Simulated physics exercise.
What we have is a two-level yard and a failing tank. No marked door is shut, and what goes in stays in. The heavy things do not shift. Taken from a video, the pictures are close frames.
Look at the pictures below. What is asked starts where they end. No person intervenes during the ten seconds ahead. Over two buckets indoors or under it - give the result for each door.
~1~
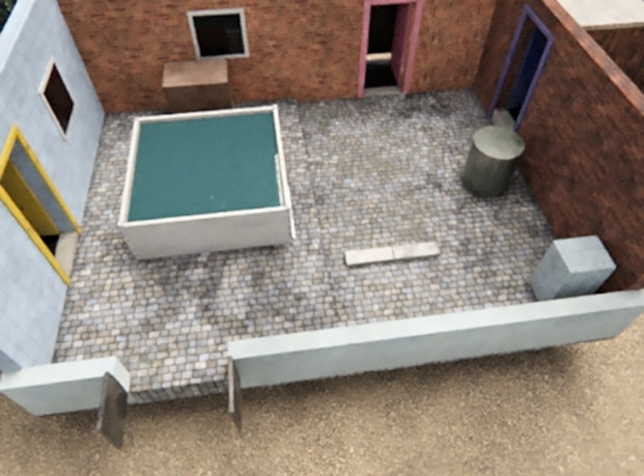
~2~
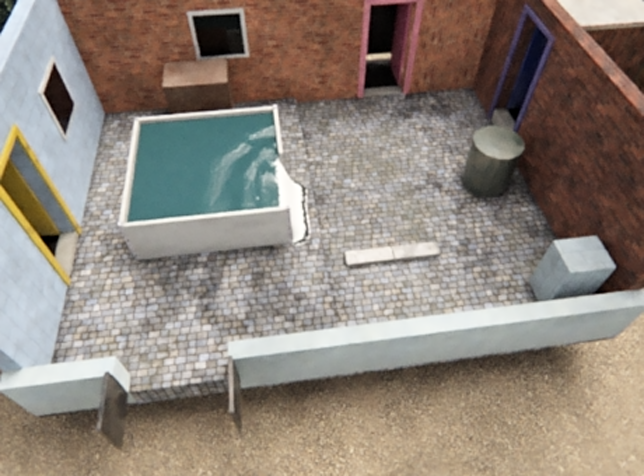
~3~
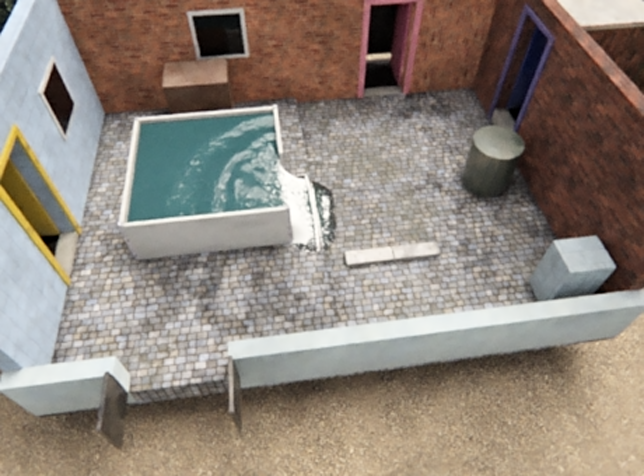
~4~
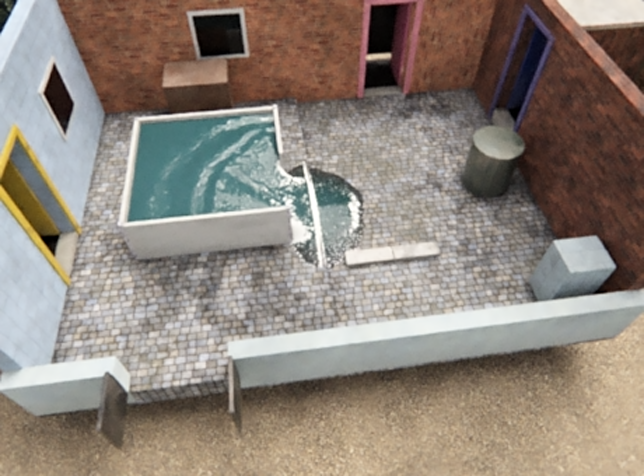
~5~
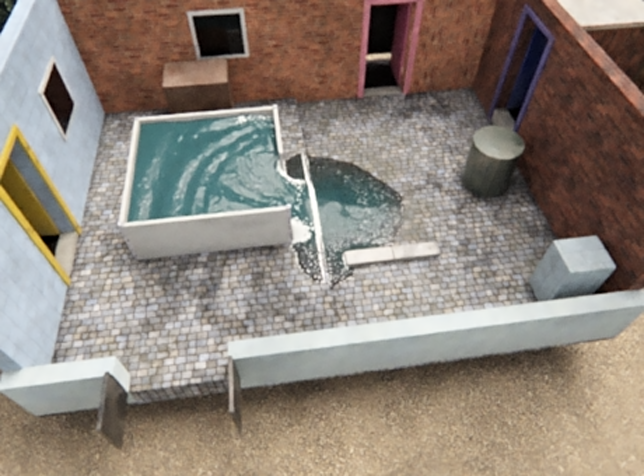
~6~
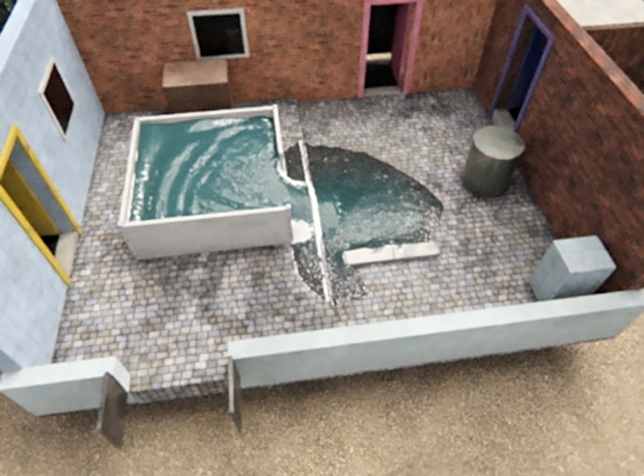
The pink door comes in over. The yellow door comes in under. The blue door comes in under.
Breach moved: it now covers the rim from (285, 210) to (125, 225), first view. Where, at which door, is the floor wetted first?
It's the one in yellow.
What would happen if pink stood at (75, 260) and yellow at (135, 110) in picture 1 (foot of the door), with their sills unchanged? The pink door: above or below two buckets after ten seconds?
From what I can tell, the pink door does not reach it.
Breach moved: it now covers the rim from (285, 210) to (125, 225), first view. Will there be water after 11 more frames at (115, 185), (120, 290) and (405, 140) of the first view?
Taken one by one: Unaffected, then sodden, then unaffected.
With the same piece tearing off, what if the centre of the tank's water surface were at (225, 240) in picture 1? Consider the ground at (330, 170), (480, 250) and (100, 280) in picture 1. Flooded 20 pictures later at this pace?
In that order: Dry, covered, dry.
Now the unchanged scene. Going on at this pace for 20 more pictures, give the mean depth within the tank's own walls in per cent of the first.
46 percent or so.
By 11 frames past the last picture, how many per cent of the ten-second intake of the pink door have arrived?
Roughly 0 per cent.
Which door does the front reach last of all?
Door: The yellow one.
A moment on, water covers 35 % of the floor; the pink door not reached, the yellow door not reached, the blue door not reached.
Next, water covers 50 % of the floor; the pink door not reached, the yellow door not reached, the blue door wet at the sill, nothing in.
Then, water covers 50 % of the floor; the pink door wet at the sill, nothing in, the yellow door not reached, the blue door wet at the sill, nothing in.
Later, water covers 70 % of the floor; the pink door over two buckets in, the yellow door not reached, the blue door wet at the sill, nothing in.
In the end, water covers 85 % of the floor; the pink door far over two buckets in, the yellow door wet at the sill, nothing in, the blue door wet at the sill, nothing in.
